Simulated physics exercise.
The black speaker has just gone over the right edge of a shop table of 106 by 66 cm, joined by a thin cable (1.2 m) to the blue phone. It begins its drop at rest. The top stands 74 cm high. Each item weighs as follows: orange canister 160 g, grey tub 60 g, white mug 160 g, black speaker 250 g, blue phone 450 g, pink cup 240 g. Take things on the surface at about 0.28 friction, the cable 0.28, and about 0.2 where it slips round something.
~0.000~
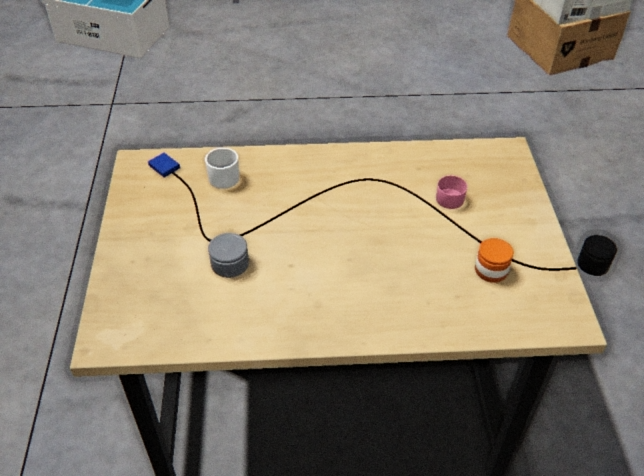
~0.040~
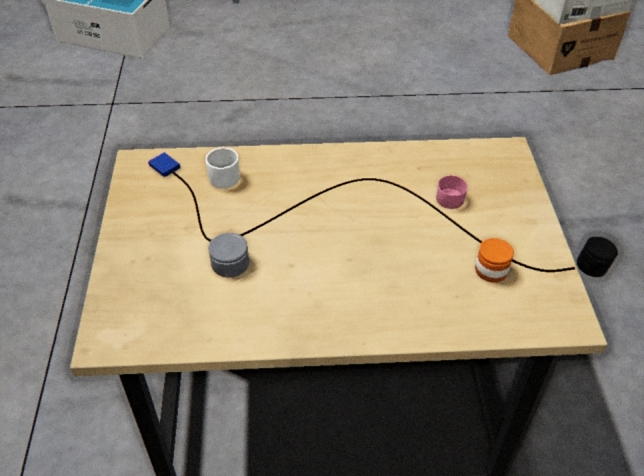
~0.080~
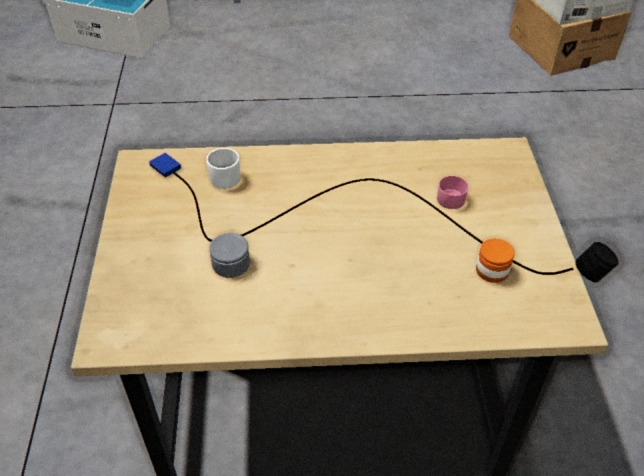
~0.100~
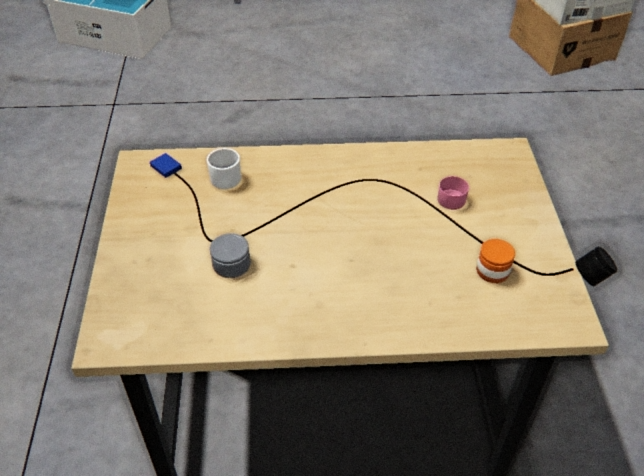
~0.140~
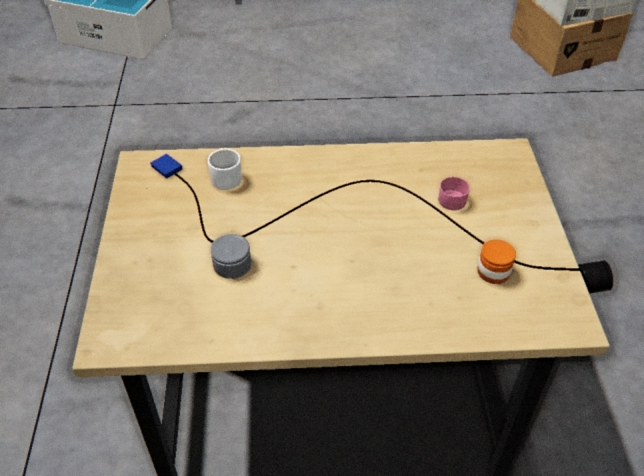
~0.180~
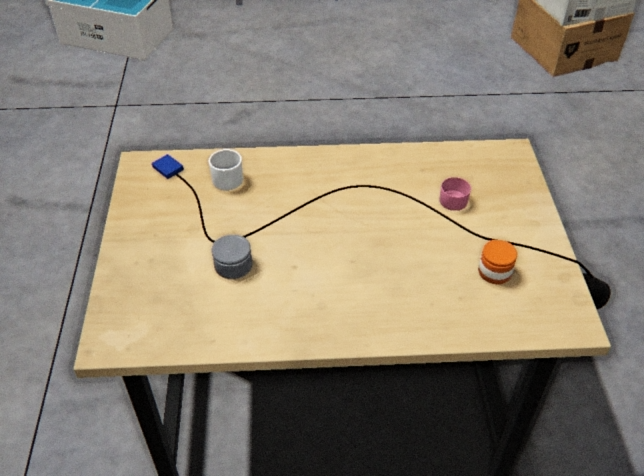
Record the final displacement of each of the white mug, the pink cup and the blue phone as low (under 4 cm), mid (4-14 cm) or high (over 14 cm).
White mug - mid; pink cup - low; blue phone - high.
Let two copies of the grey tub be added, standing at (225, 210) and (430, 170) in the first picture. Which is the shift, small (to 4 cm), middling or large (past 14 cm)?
The first ends up with a long displacement, the second with a short displacement.
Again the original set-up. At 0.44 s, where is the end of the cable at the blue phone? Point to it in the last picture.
Close to (206, 177) in the last picture.
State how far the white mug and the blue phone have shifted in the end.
Lab note - white mug: Approx. 8 cm; blue phone: Approx. 35 cm.
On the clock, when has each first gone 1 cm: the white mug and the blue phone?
About: White mug 0.38 s, blue phone 0.36 s.
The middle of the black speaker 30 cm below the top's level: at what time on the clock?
At about 0.32 s.
After 0.4 s, the cable's tail end at (206, 177); blue phone 7 cm off its start, white mug 5 cm off its start, black speaker over the edge.
After 0.7 s, the cable's tail end at (245, 188); blue phone 18 cm off its start, white mug 9 cm off its start, black speaker over the edge.
After 0.9 s, the cable's tail end at (290, 201); blue phone 30 cm off its start at (277, 192), white mug 9 cm off its start at (244, 139), black speaker over the edge.
After 1.2 s, the cable's tail end at (316, 198); blue phone 35 cm off its start, white mug 9 cm off its start, black speaker over the edge.
After 2.4 s, the cable's tail end at (316, 198); blue phone 35 cm off its start at (301, 194), white mug 9 cm off its start at (244, 139), pink cup 0 cm off its start at (456, 187), black speaker over the edge.
